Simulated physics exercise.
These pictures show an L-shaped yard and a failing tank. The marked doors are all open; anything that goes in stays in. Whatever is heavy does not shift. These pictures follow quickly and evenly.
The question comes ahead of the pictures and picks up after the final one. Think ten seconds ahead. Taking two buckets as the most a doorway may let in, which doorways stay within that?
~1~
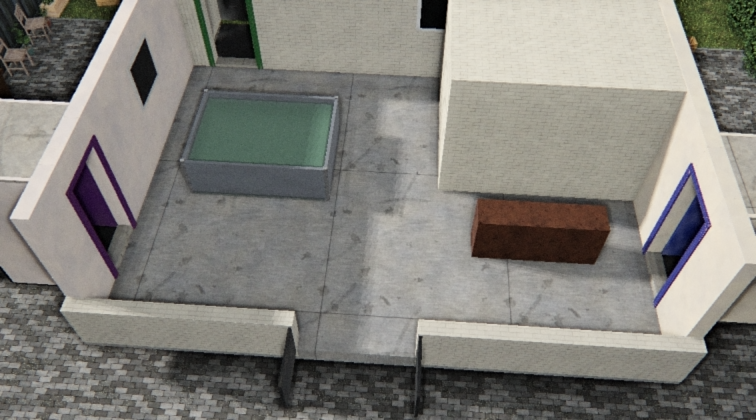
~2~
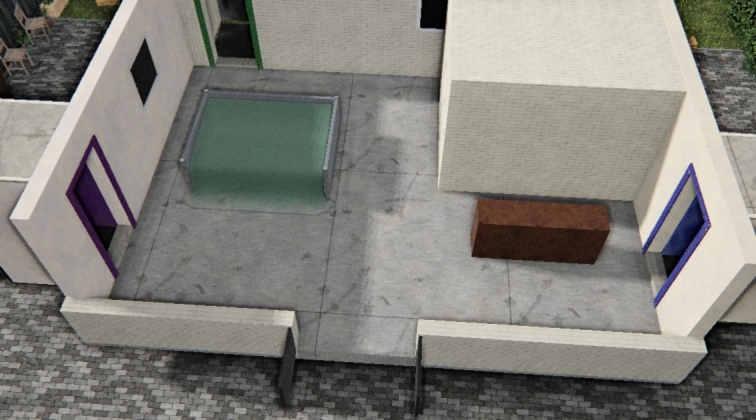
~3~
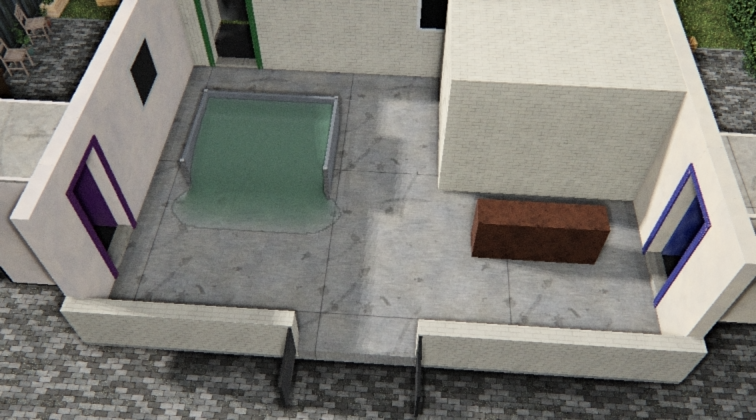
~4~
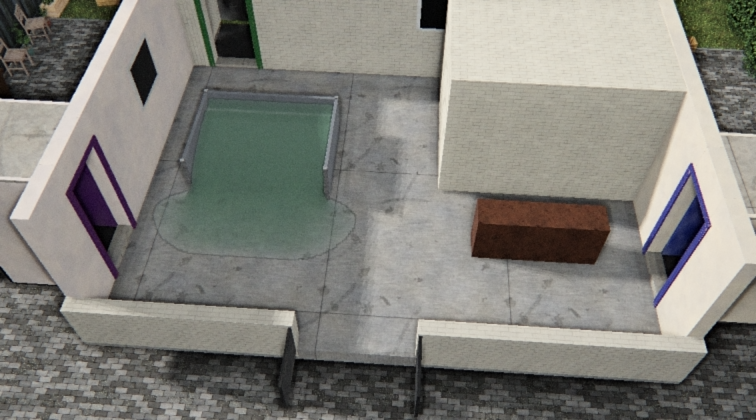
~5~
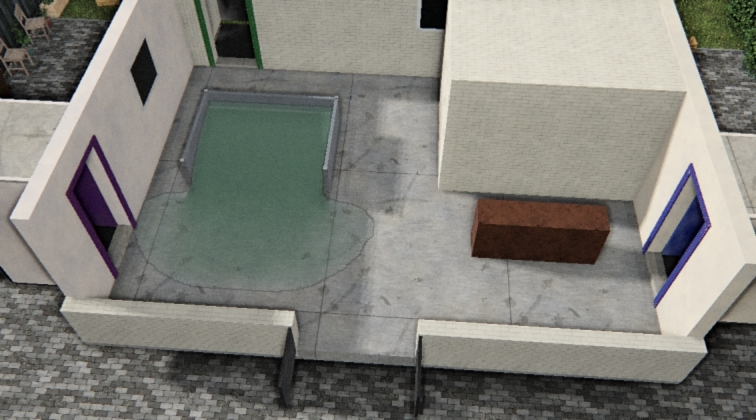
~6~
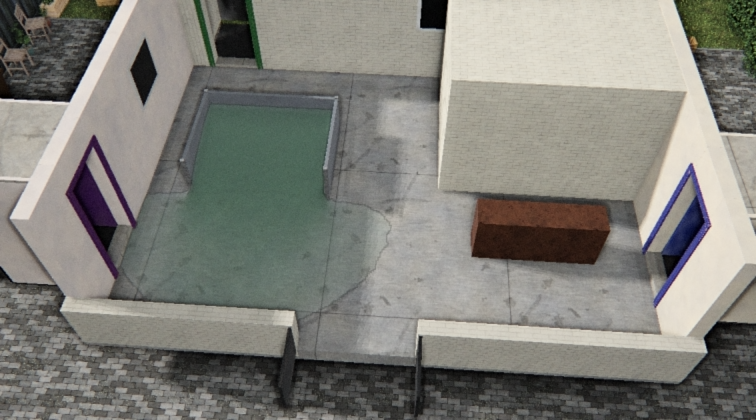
In the end the blue door will allow in no excess. The purple door will allow in an excess. The green door will allow in an excess.
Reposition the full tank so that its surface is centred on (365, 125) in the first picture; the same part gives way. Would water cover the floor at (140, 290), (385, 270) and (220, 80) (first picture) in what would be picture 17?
Result: Inundated; inundated; spared.
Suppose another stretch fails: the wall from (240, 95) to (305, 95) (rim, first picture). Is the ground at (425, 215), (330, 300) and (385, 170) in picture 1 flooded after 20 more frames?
Soaked, untouched, soaked.
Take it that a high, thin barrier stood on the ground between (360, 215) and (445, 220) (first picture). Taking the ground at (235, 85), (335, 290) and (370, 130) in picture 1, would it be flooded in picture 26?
Spared, submerged, then spared.
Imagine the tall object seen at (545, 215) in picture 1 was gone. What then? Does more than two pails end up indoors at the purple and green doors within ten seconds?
I reckon the purple door overshoots while the green door overshoots.
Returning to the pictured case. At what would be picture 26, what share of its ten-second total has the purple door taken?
By my reckoning, 75 percent.
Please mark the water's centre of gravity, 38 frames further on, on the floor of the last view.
Close to (321, 225), I reckon.
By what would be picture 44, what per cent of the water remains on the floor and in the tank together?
It comes to roughly 76 per cent.
A moment on, water covers 30 % of the floor; the blue door not reached, the purple door wet at the sill, nothing in, the green door not reached.
Next, water covers 35 % of the floor; the blue door not reached, the purple door under two buckets in, the green door not reached.
Then, water covers 45 % of the floor; the blue door not reached, the purple door over two buckets in, the green door not reached.
Later, water covers 75 % of the floor; the blue door under two buckets in, the purple door far over two buckets in, the green door over two buckets in.
In the end, water covers 95 % of the floor; the blue door under two buckets in, the purple door far over two buckets in, the green door over two buckets in.
